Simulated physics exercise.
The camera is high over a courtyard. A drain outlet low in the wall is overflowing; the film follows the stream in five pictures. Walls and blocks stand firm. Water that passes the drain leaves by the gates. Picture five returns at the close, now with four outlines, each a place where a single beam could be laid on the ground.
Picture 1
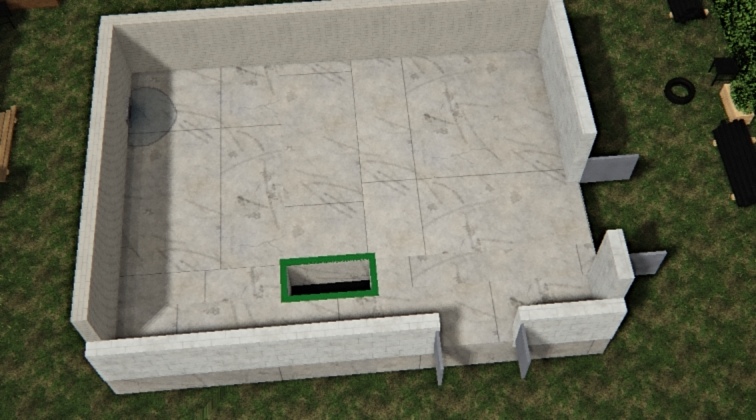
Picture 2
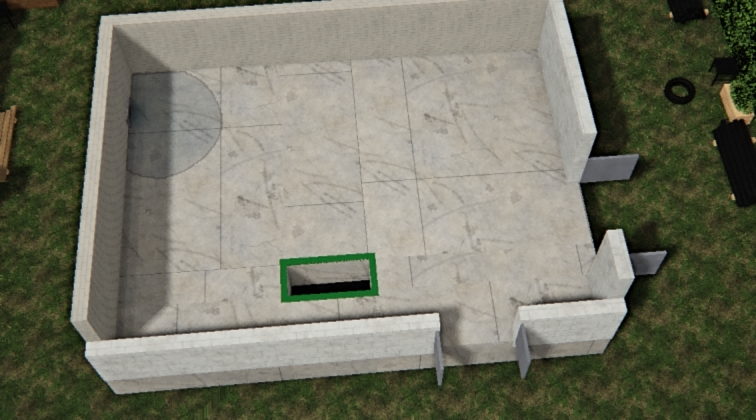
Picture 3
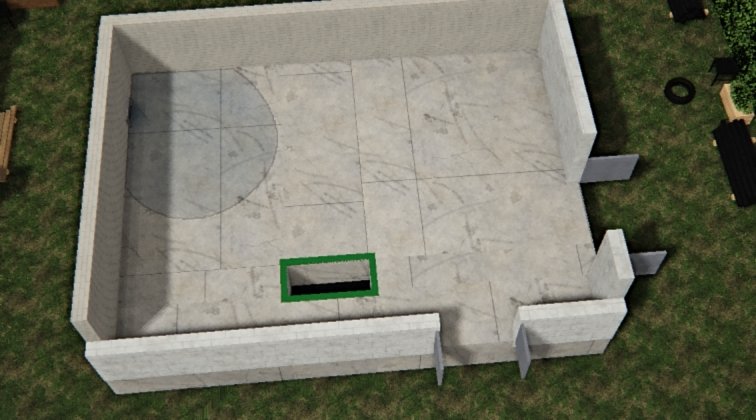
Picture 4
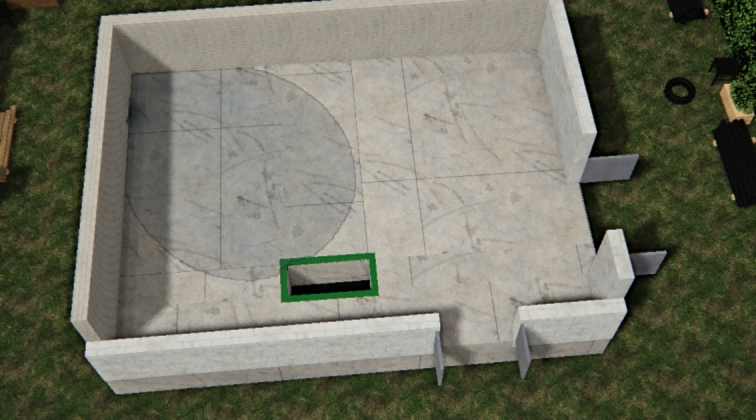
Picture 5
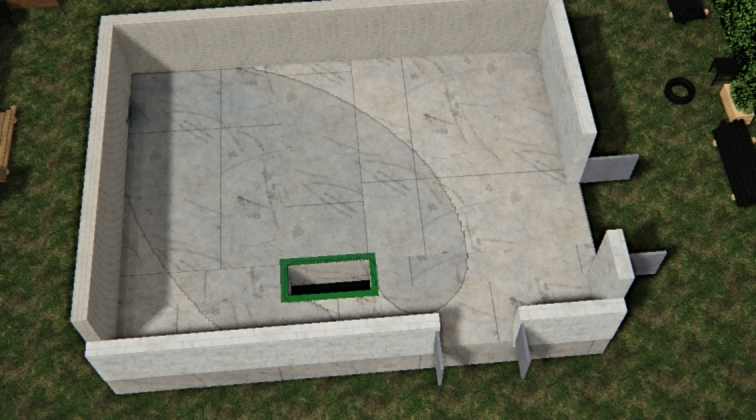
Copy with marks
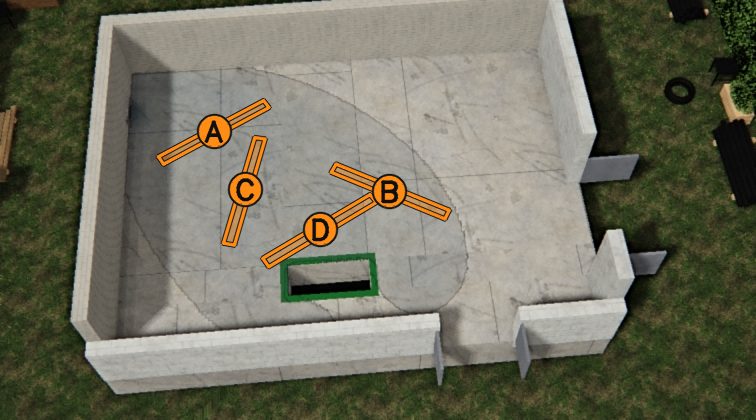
A walled courtyard with a pale, cracked stone floor, set in dark grass, is seen from high above by a camera that stays still. A green-edged drain pit sits near the front wall, grey gates stand open at the front and right, and a small bluish patch of water lies by the left wall. The water spreads rightward and forward across the floor, reaches the pit and enters it.
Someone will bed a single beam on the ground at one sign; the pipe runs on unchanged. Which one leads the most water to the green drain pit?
I would pick spot B.
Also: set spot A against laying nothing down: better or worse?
It is worse.
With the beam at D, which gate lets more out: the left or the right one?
The right one.
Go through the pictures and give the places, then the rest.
In the first frame, outfall at (128, 112); green drain pit at (329, 277); open gate at (577, 228); open gate at (474, 331); 2 % of the ground under water, visible out to (164, 130); green drain pit still dry.
In the second frame, 7 % of the ground under water, visible out to (218, 119); green drain pit still dry.
In the third frame, 16 % of the ground under water, visible out to (237, 202); green drain pit still dry.
In the fourth frame, 32 % of the ground under water, visible out to (344, 212); green drain pit still dry.
In the fifth frame, 48 % of the ground under water, visible out to (461, 269); green drain pit taking water.
In orange, A from (161, 160) to (266, 104); B from (333, 168) to (447, 214); C from (228, 244) to (260, 138); D from (265, 262) to (373, 198).
For spot A, about 7 % of the stream goes into the green drain pit, about 93 % out by the gates.
For spot B, about 42 % of the stream goes into the green drain pit, about 58 % out by the gates.
For spot C, about 12 % of the stream goes into the green drain pit, about 88 % out by the gates.
For spot D, about 5 % of the stream goes into the green drain pit, about 95 % out by the gates.
